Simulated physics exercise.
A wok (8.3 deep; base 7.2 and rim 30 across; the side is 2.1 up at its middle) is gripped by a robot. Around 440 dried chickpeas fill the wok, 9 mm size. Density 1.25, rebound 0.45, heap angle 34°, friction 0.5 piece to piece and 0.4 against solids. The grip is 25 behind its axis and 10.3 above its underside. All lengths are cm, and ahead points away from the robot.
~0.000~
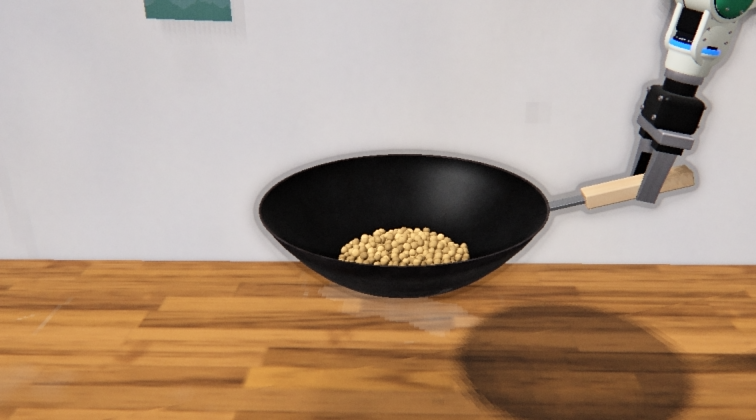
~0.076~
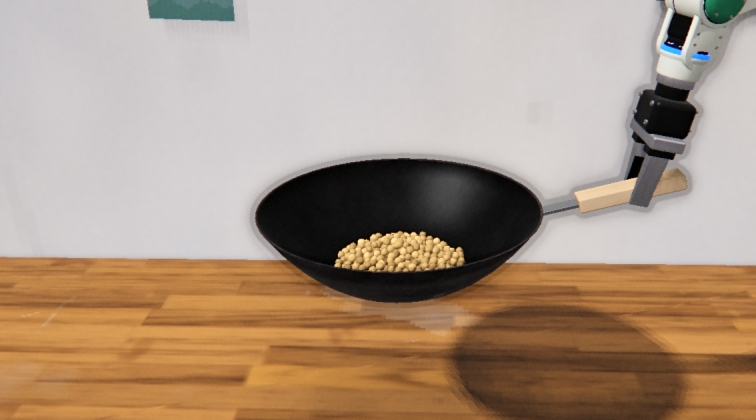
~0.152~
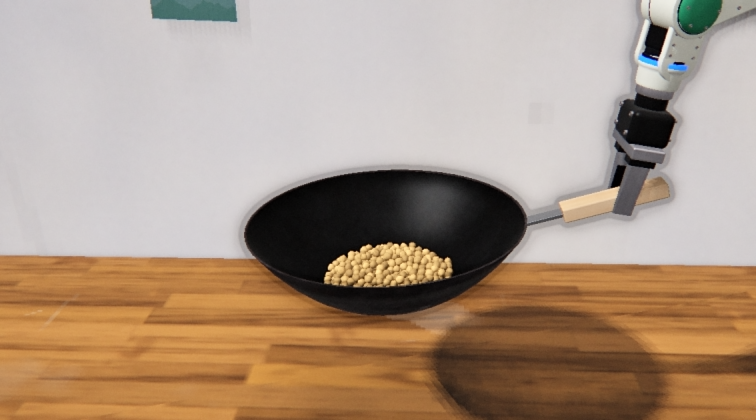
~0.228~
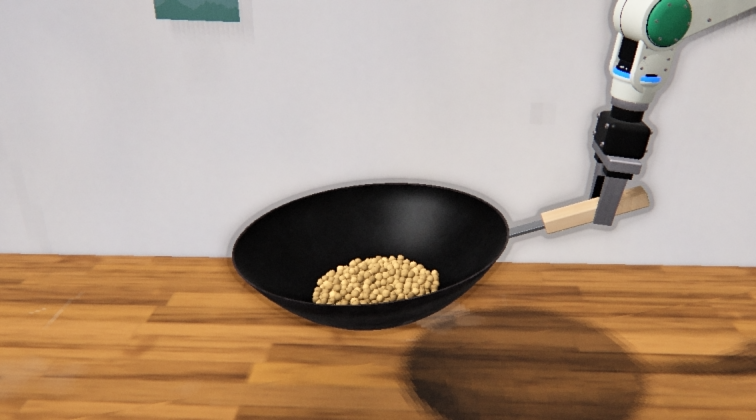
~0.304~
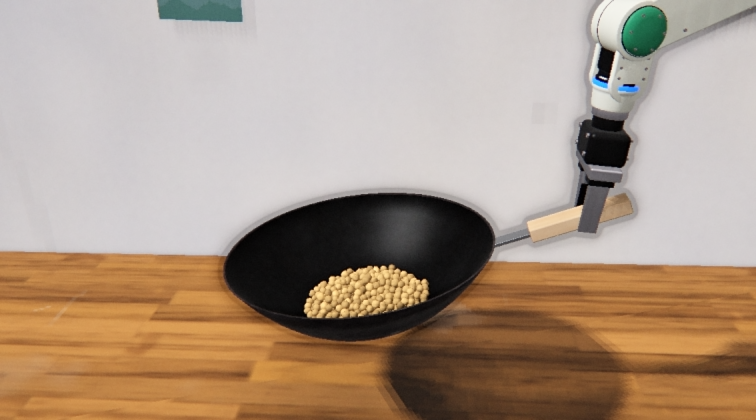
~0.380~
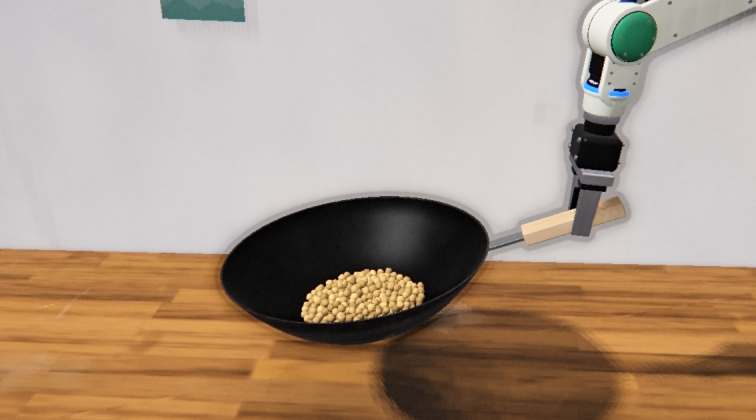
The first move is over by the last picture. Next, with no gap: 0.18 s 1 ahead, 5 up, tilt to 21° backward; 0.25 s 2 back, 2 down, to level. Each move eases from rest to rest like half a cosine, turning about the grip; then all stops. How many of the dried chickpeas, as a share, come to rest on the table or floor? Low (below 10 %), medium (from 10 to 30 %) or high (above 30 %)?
On the table or floor the share is low, below 10 %.
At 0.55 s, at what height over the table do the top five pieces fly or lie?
Some 37 cm.
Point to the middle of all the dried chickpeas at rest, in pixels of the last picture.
Around (354, 261).
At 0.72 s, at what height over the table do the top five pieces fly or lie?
About 41 cm.
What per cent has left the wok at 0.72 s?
Near 20 per cent so far.
After 0.55 s, tilted 21° backward, highest piece 37 above the table; 437 in the wok.
After 0.72 s, tilted 6° backward, highest piece 41 above the table; 344 in the wok, 93 in flight or on a rim.
After 1.01 s, level, highest piece 23 above the table; 419 in the wok, 7 on the table or floor, 11 in flight or on a rim.
After 2.06 s, level, highest piece 22 above the table; 419 in the wok, 18 on the table or floor.
At rest, 419 in the wok, 18 on the table or floor. That is 4 % on the table or floor.
